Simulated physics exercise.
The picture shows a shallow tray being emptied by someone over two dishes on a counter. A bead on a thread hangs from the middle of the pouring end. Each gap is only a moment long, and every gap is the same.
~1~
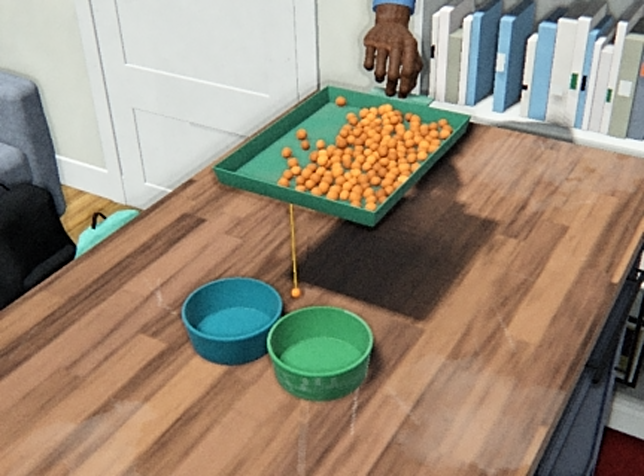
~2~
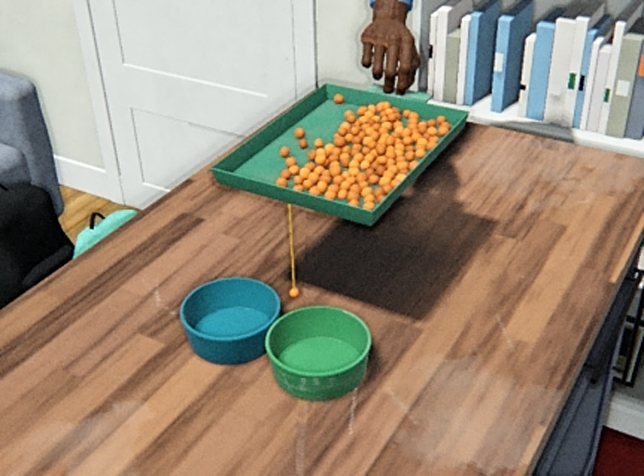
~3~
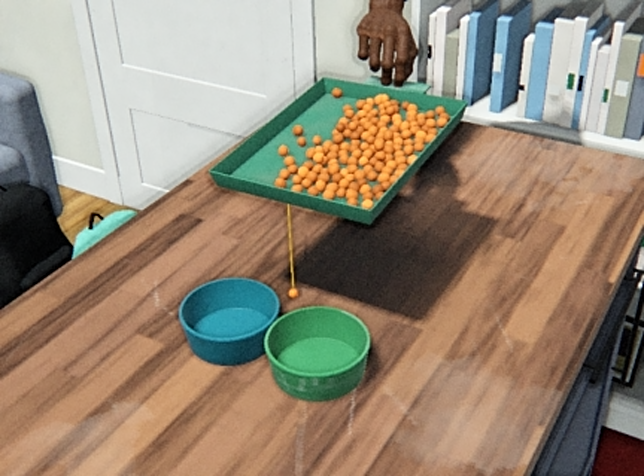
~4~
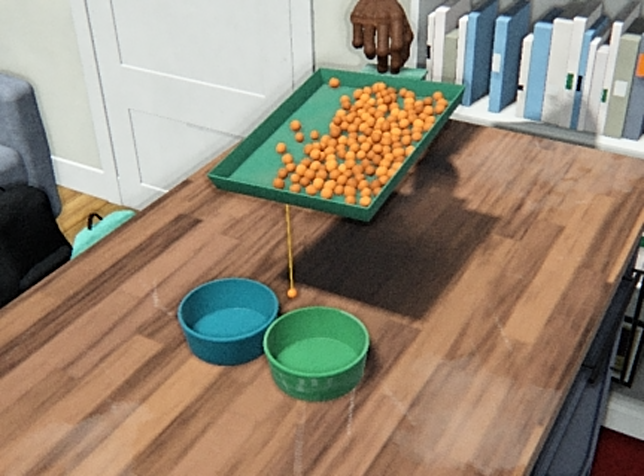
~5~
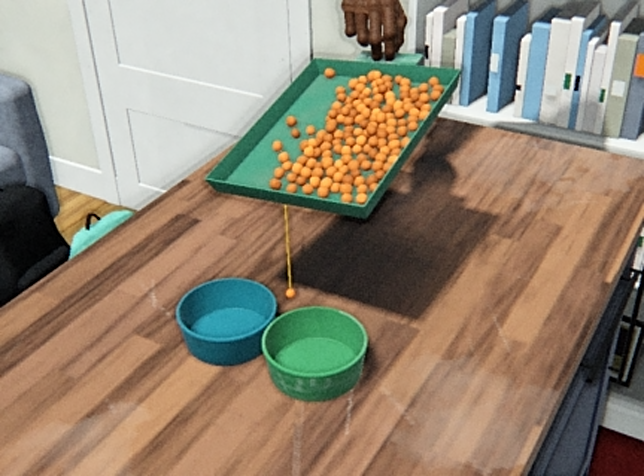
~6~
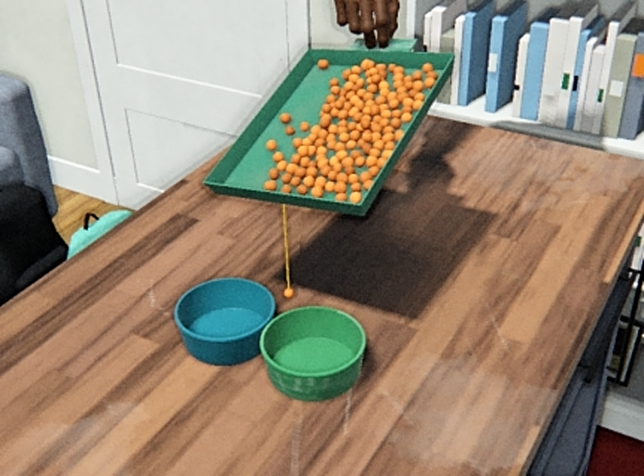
At first, a hand is at the far edge of a green tray of small round orange pieces, held above a blue bowl and a green bowl on a wooden surface. The far side of the tray then rises gradually, steepening its slant, and the pieces shift slightly while the bowls stay put.
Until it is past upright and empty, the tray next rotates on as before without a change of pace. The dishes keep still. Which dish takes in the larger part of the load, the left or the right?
Most of the load heads over to the left dish, I'd guess.
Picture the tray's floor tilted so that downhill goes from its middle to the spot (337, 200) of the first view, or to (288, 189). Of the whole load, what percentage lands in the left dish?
0 per cent, then 60 per cent.
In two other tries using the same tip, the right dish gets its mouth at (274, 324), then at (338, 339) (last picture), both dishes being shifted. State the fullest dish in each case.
Try 1 - the dish at left, try 2 - the dish at left.
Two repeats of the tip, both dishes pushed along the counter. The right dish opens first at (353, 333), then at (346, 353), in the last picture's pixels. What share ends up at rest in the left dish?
Trial 1 about 30 %, trial 2 about 30 %.
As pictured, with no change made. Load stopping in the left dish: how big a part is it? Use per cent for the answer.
That share works out at some 60 %.
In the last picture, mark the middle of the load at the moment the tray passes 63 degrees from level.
Centre estimate: (258, 163).
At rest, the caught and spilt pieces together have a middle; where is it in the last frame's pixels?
Somewhere close to (214, 323) in the last picture.
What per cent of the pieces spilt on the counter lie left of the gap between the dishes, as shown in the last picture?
Left share: Close to 100 %.
Shortly afterwards, tray tipped steeply; all but a few on the tray; only a few in the left dish; only a few outside both; a little in the air.
Next, tray tipped past a quarter turn; near a quarter on the tray; near a third in the left dish; near a quarter outside both; near a quarter in the air.
Some moments later, tray tipped past a quarter turn; near two thirds in the left dish; near a third outside both.
In the end, tray tipped past a quarter turn; none at all in the right dish; near two thirds in the left dish; near a third outside both.
